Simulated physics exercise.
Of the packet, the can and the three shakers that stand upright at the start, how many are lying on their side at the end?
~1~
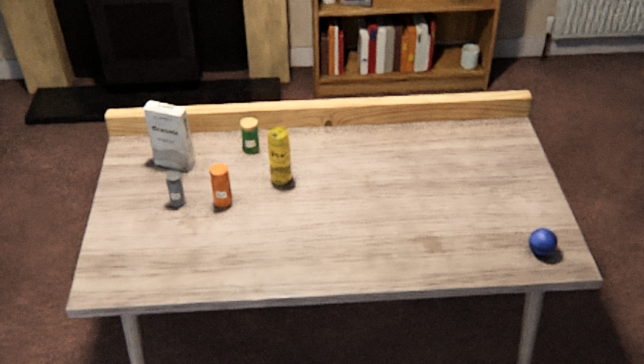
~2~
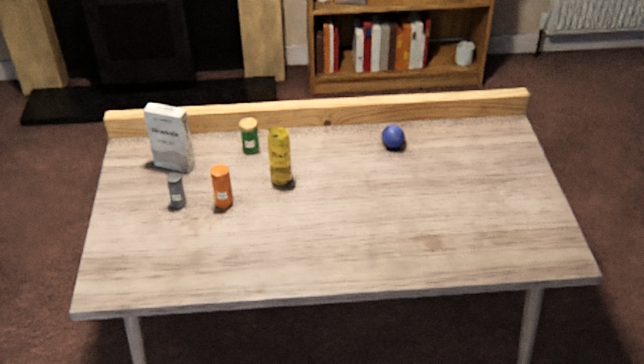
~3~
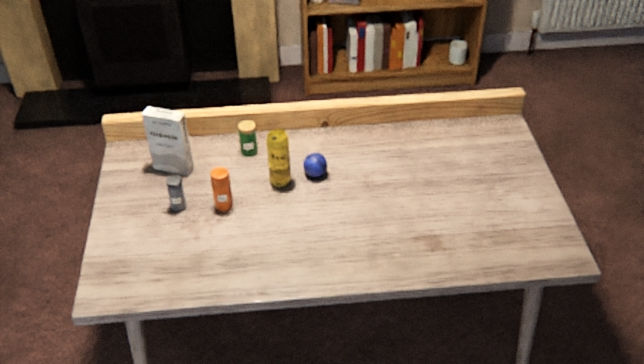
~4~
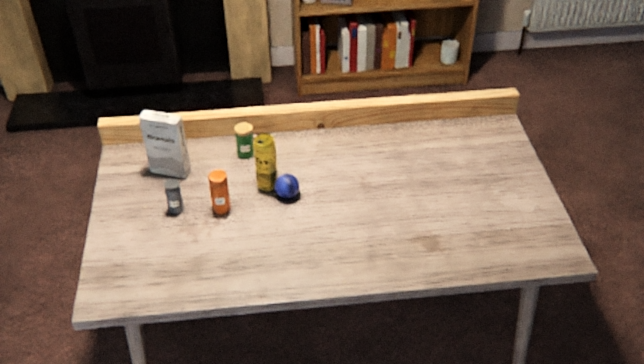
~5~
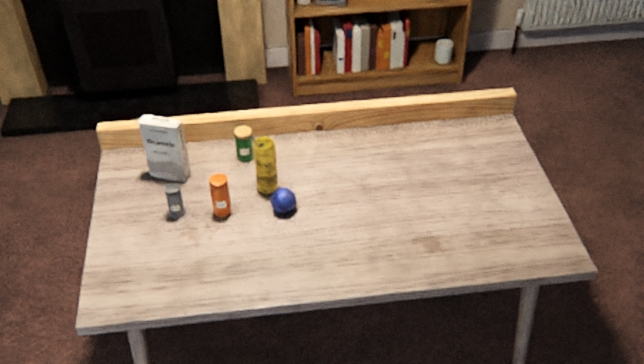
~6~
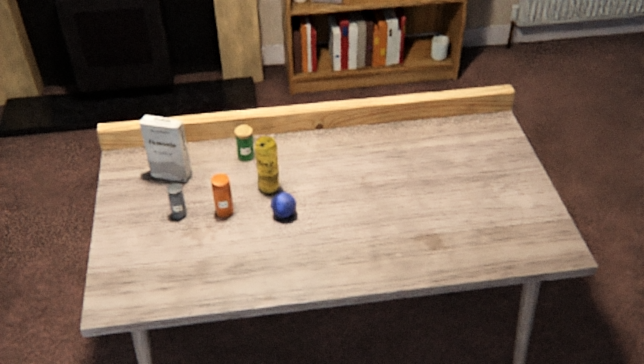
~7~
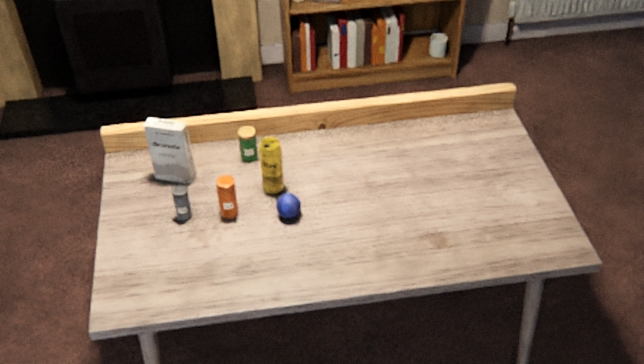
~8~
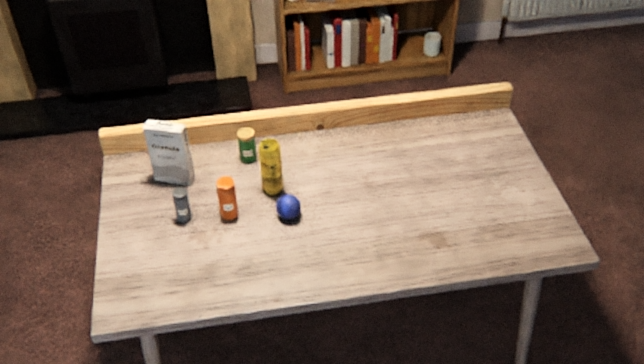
None of them are lying down, as the packet, the can and all three shakers are still upright at the end.
On a pale wooden table in a carpeted room, seen from above the front edge, a wooden rail runs along the far side, with a fireplace and bookcase behind. A white packet, a grey shaker, an orange shaker, a green shaker and a yellow can stand on the left, while a blue ball is near the right edge. The ball rolls left and away to the rail, then comes back leftward toward the can. It reaches the can, which shifts slightly but stays upright. The ball drifts a little nearer and comes to rest in front of the can, with everything still standing.
